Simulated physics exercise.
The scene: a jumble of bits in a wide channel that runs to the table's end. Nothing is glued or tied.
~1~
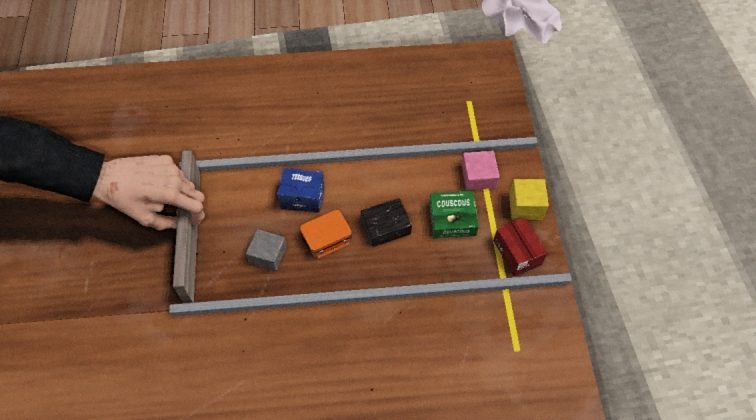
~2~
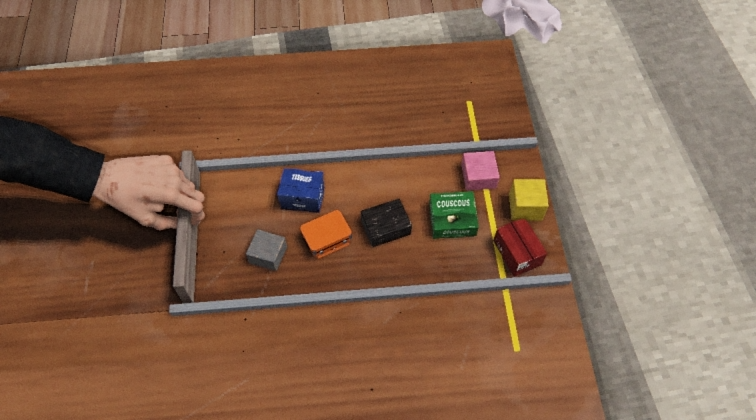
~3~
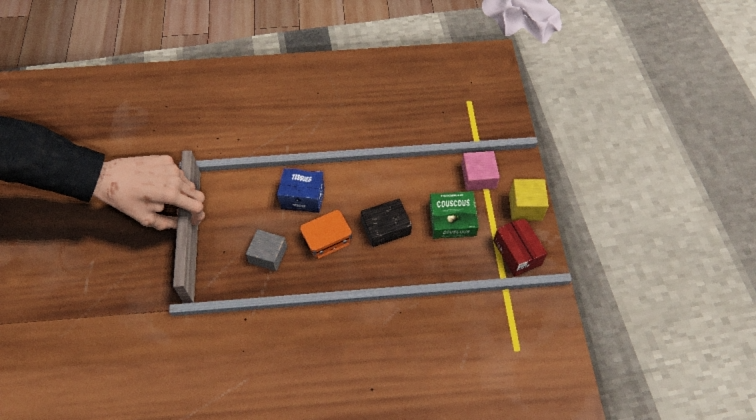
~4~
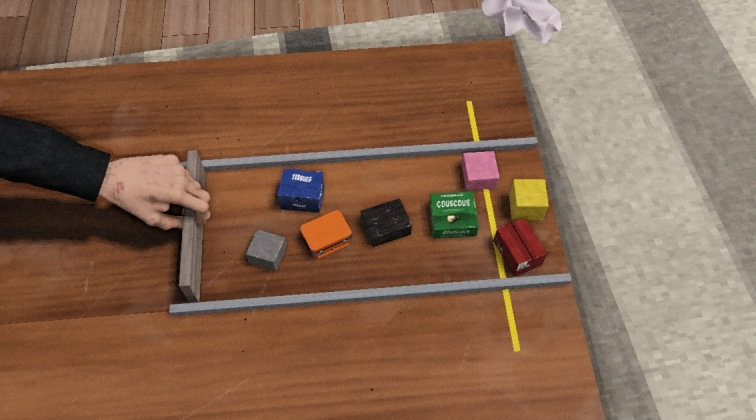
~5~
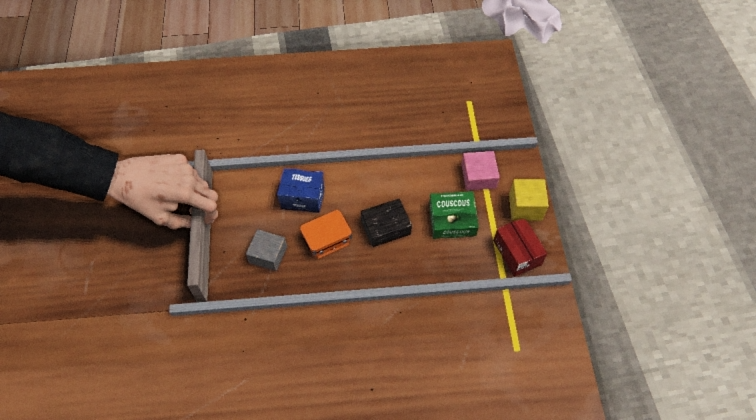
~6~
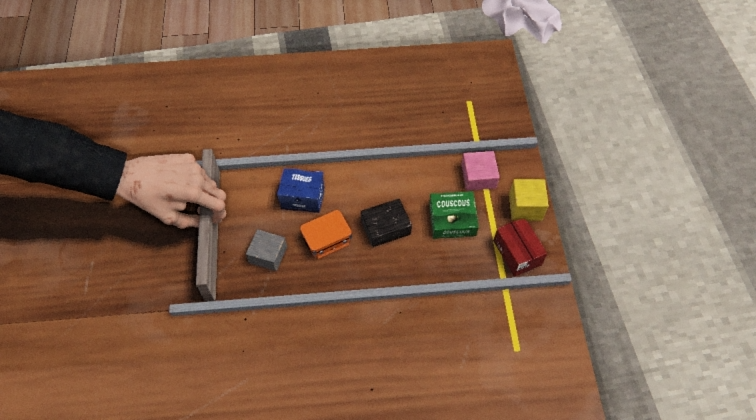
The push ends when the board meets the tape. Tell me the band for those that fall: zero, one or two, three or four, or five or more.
The number that fall off is three or four.
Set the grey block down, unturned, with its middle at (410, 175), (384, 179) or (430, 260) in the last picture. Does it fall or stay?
The grey block survives; remains up; stays on.
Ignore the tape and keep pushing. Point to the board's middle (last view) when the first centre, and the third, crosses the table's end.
Near (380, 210) and (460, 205).
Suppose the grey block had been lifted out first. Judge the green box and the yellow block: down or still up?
The green box comes down; the yellow block tumbles off.
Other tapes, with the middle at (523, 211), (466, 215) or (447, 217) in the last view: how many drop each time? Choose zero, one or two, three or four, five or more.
For each place: Five or over; three or four; either one or two.
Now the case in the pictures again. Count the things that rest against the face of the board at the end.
The number is 2.
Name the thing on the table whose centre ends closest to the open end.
Foremost is the pink block.
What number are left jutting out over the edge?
2 of them.
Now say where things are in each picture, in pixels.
In the first picture, yellow block (528, 200); red box (520, 247); pink block (480, 171); board (188, 225); tape (491, 213).
In the second picture, red box (520, 247); grey block (267, 250).
In the third picture, pink block (480, 171); blue box (302, 191).
In the fourth picture, yellow block (528, 200); black block (386, 223).
In the fifth picture, red box (520, 247); board (201, 224).
In the sixth picture, yellow block (528, 200); red box (520, 247); pink block (480, 171); board (209, 224); tape (491, 213).
A little later, none off yet; yellow block at rest near (528, 200); red box at rest near (520, 247); pink block at rest near (480, 171).
When it is over, the number that fall off is three or four; down, black block, green box and yellow block.
